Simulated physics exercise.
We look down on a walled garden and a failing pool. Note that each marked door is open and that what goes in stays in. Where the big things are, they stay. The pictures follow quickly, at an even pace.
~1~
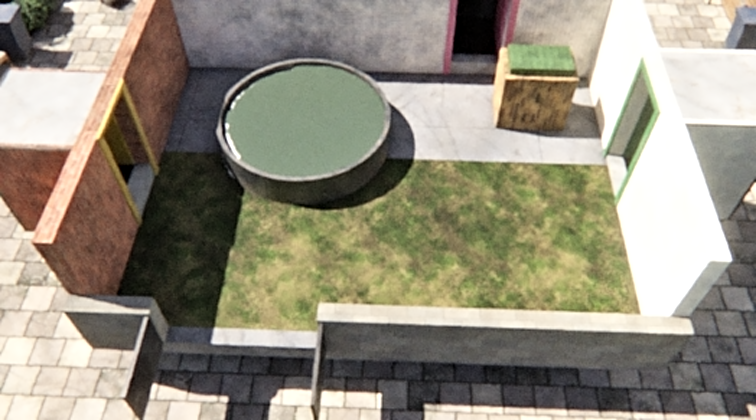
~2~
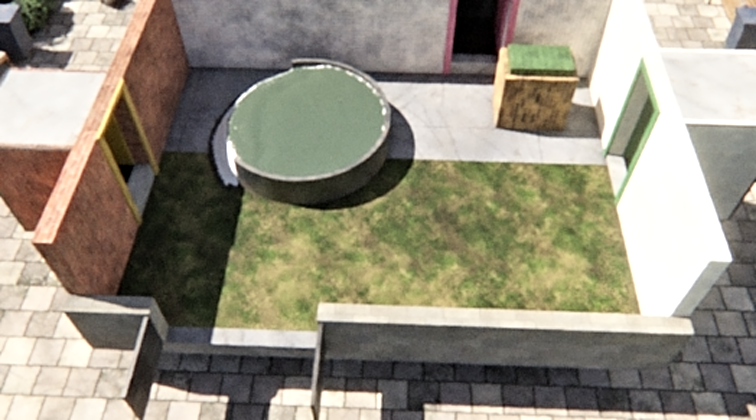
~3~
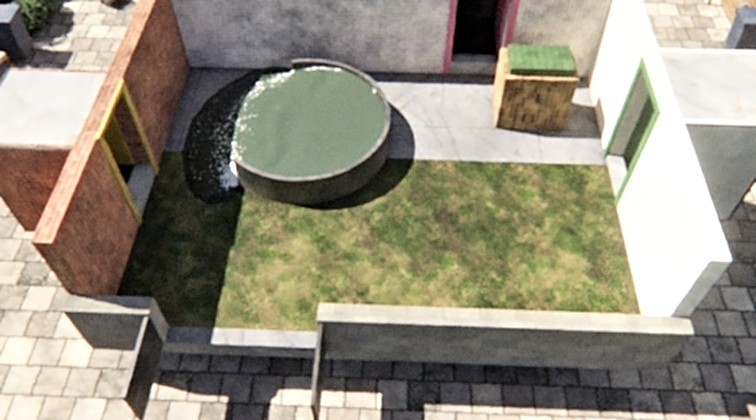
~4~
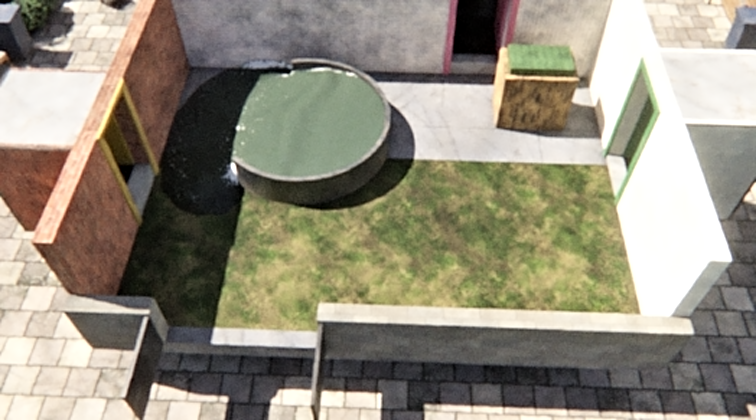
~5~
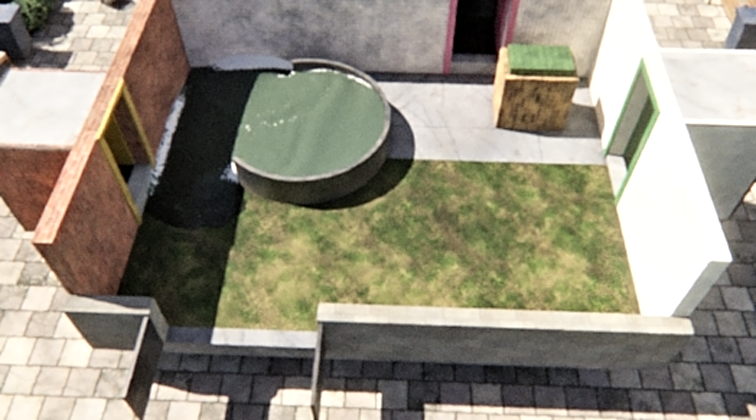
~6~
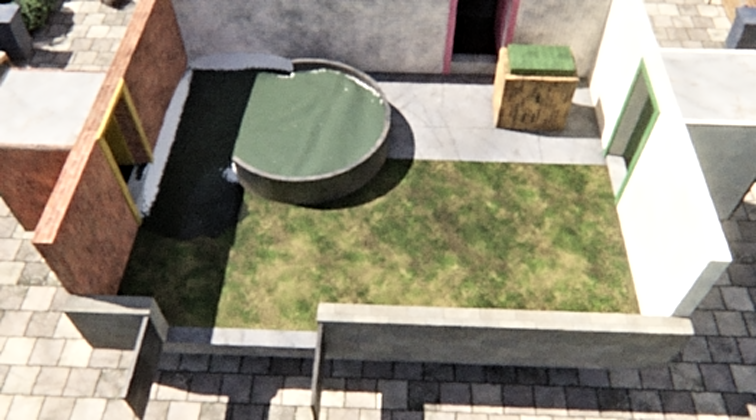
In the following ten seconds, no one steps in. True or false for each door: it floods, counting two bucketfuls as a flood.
Green door - false; pink door - false; yellow door - false.
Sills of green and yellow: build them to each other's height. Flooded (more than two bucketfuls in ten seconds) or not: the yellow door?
That way the yellow one breaks the limit.
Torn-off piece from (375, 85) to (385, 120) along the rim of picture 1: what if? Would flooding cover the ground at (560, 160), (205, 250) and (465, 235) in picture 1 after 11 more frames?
Point one reached; point two not reached; point three not reached.
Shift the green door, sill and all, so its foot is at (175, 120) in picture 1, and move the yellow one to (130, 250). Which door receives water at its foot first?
I'd name the green one.
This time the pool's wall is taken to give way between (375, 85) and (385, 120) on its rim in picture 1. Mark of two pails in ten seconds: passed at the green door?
Outcome - green door: Above threshold.
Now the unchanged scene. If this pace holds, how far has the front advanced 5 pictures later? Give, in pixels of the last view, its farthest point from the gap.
My estimate: Roughly (119, 289).
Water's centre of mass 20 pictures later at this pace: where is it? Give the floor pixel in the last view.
Centre: Close to (253, 152).
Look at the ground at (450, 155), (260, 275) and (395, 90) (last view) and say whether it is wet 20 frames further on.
As listed: Dry, wet, awash.
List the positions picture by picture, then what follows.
The first frame shows still water in the pool at (304, 118).
In the second frame, water pours out at (233, 115) and has run to a hidden place.
In the third frame, water pours out at (233, 117) and has run to (210, 198).
In the fourth frame, the front is at (203, 210), out from the gap at (234, 118).
In the fifth frame, the front is at (177, 222), out from the gap at (234, 118).
In the sixth frame, the front is at (140, 224), out from the gap at (234, 119).
A moment on, water covers 20 % of the floor; the green door not reached, the pink door not reached, the yellow door wet at the sill, nothing in.
Next, water covers 25 % of the floor; the green door not reached, the pink door not reached, the yellow door wet at the sill, nothing in.
Then, water covers 40 % of the floor; the green door not reached, the pink door wet at the sill, nothing in, the yellow door wet at the sill, nothing in.
Later, water covers 65 % of the floor; the green door not reached, the pink door wet at the sill, nothing in, the yellow door wet at the sill, nothing in.
In the end, water covers 90 % of the floor; the green door wet at the sill, nothing in, the pink door wet at the sill, nothing in, the yellow door wet at the sill, nothing in.
